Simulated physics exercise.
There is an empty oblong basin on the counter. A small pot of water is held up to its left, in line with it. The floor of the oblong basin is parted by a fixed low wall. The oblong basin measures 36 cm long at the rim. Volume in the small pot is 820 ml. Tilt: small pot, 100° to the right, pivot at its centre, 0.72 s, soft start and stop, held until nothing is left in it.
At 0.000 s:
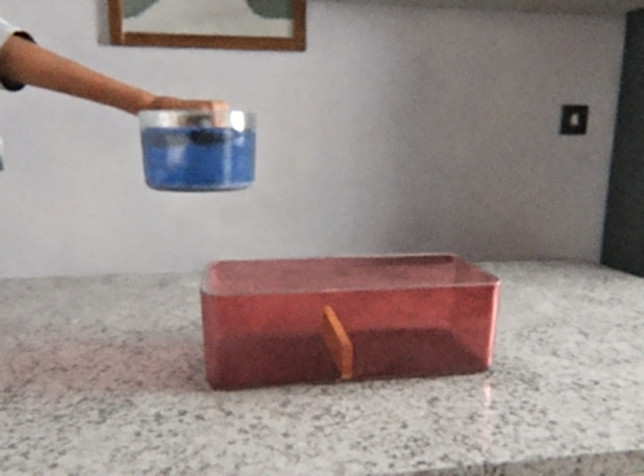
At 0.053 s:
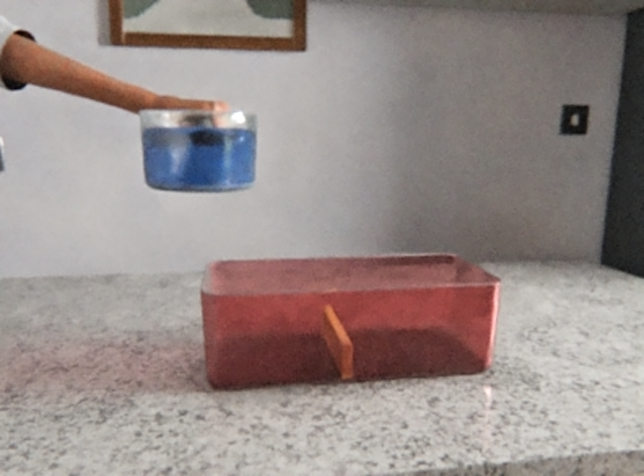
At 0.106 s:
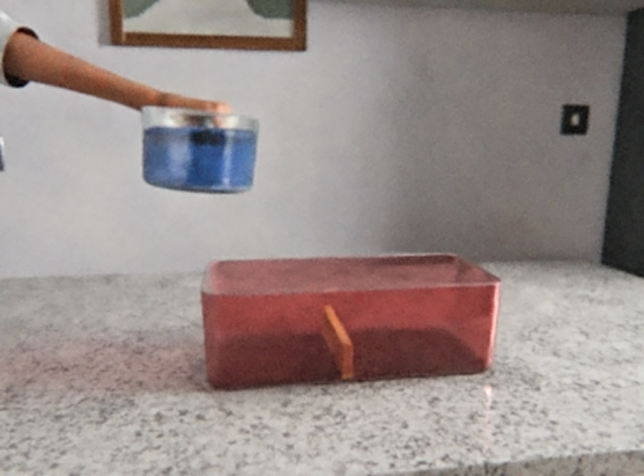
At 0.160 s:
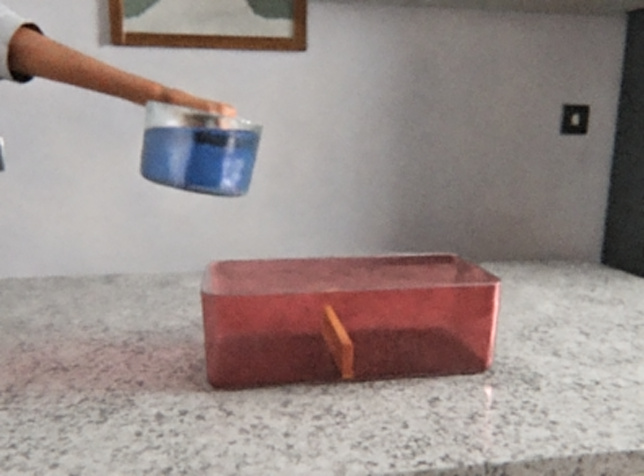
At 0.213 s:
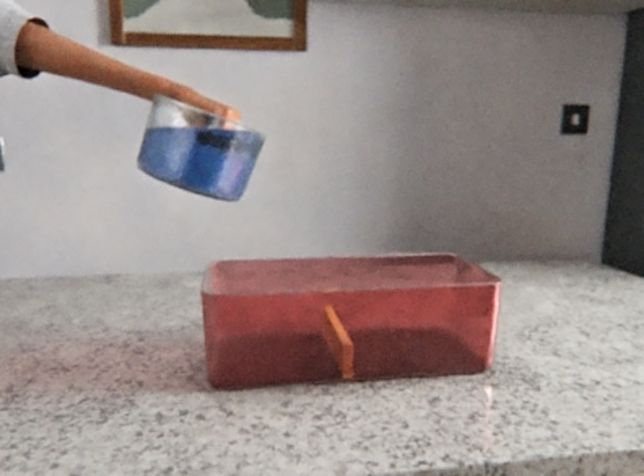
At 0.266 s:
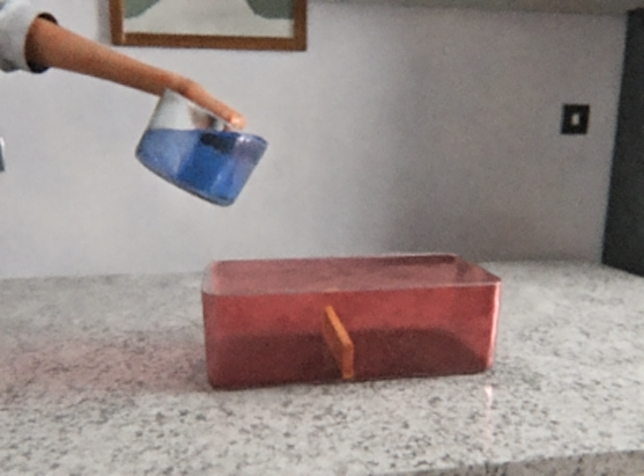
The clip opens with a hand reaching in from the left, holding a small clear pot of blue water level above an empty, red see-through oblong basin on a speckled counter. The hand then tilts the pot rightward, barely at first and then more steeply, while the basin stays still.
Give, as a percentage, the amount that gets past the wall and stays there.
Past the wall: About 13 %.
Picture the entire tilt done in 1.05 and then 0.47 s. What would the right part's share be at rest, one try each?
I'd expect close to 20 per cent and then close to 10 per cent.
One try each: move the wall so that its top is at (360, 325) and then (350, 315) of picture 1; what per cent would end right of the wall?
In turn about 10 and 5 per cent.
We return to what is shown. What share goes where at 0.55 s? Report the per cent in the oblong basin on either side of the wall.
About 14 left, 1 right.
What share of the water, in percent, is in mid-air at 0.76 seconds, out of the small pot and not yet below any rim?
Around 12 percent of the liquid.
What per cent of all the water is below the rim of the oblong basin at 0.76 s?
Close to 76 in a hundred.
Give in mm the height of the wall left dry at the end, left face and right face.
Measured: Left around 14 mm, right around 40 mm.
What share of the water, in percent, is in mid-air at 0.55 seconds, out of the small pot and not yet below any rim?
Estimate: Some 38 % of the total.
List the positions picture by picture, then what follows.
In the first picture, it leans 0°; its right rim is at (255, 116); the water meets the walls at (144, 129) and (253, 130); the oblong basin's rim runs from (204, 278) to (477, 268); the wall's top is at (335, 324).
In the second picture, it leans 1°; its right rim is at (256, 117); the water meets the walls at (145, 129) and (254, 131).
In the third picture, it leans 5°; its right rim is at (259, 121); the water meets the walls at (147, 128) and (256, 132).
In the fourth picture, it leans 12°; its right rim is at (261, 128); the water meets the walls at (148, 129) and (258, 133).
In the fifth picture, it leans 20°; its right rim is at (264, 137); the water meets the walls at (149, 130) and (262, 135).
In the sixth picture, it leans 30°; its right rim is at (266, 148); the water meets the walls at (145, 134) and (263, 139); 1 per cent is over the edge.
By 0.55 s the tilt is 87° and 46 per cent is still to pour, 14 is left of the wall and 1 right of it.
By 0.76 s the tilt is 100° and 12 per cent is still to pour, 67 is left of the wall and 9 right of it.
By 0.98 s the tilt is 100° and 2 per cent is still to pour, 80 is left of the wall and 11 right of it.
By 1.22 s the tilt is 100° and 0 per cent is still to pour, 83 is left of the wall and 12 right of it.
At rest 84 per cent lies left of the wall, 13 right of it and 3 outside.
